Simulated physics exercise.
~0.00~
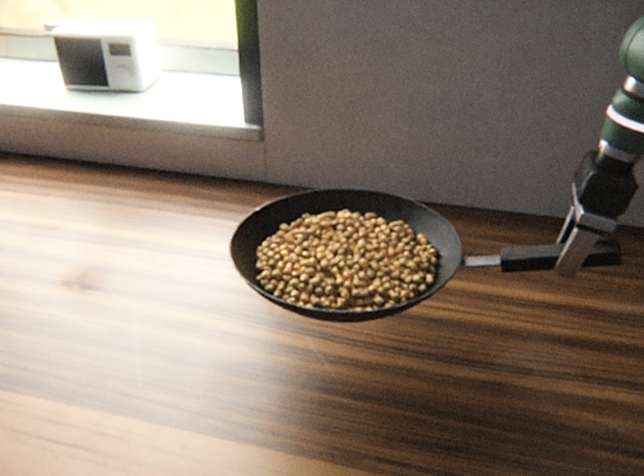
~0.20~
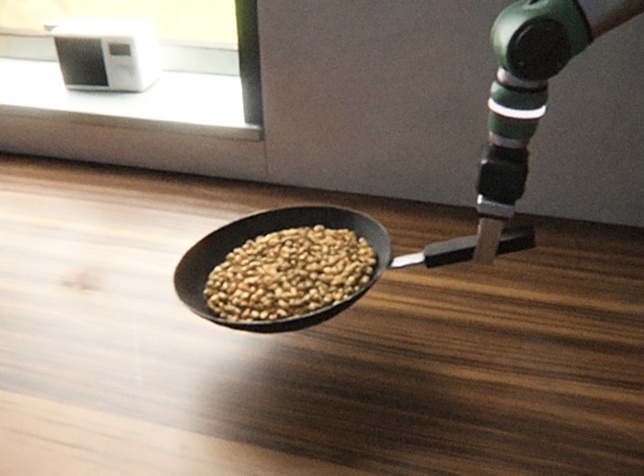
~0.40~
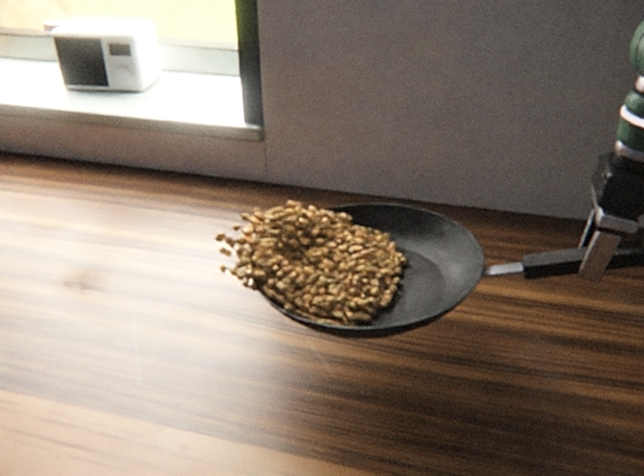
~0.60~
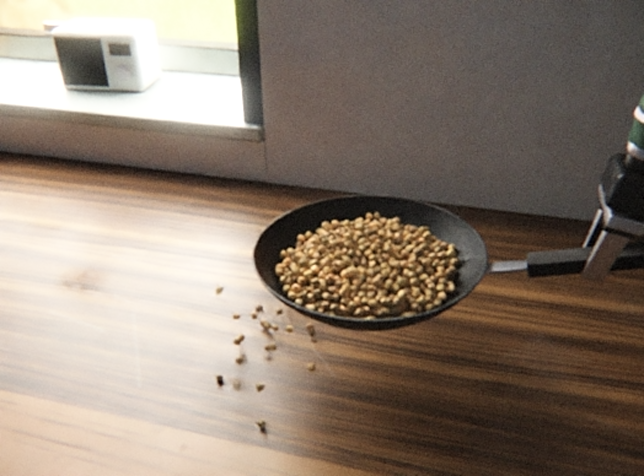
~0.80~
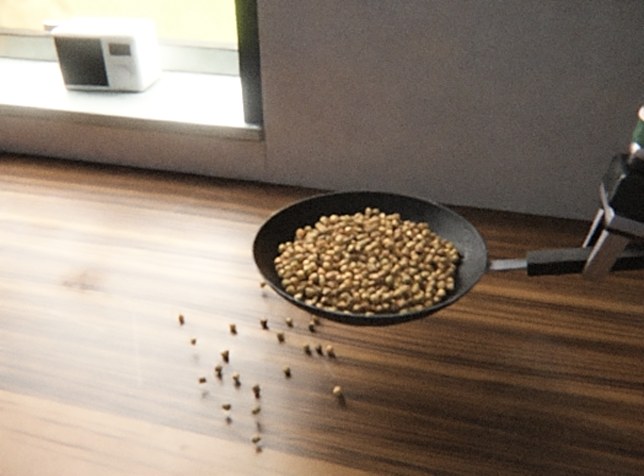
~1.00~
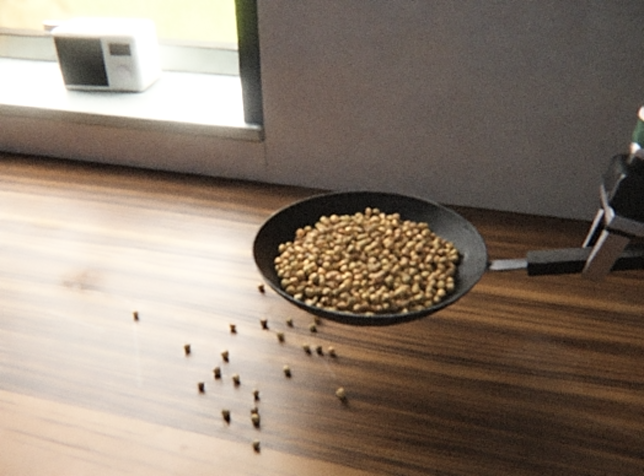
In this clip, a robot arm holds a dark frying pan of dried chickpeas above a wooden table, moves it left, then swings it back right, tossing some over the far-left rim. The pan settles level, still mostly full, with a few chickpeas scattered on the table.
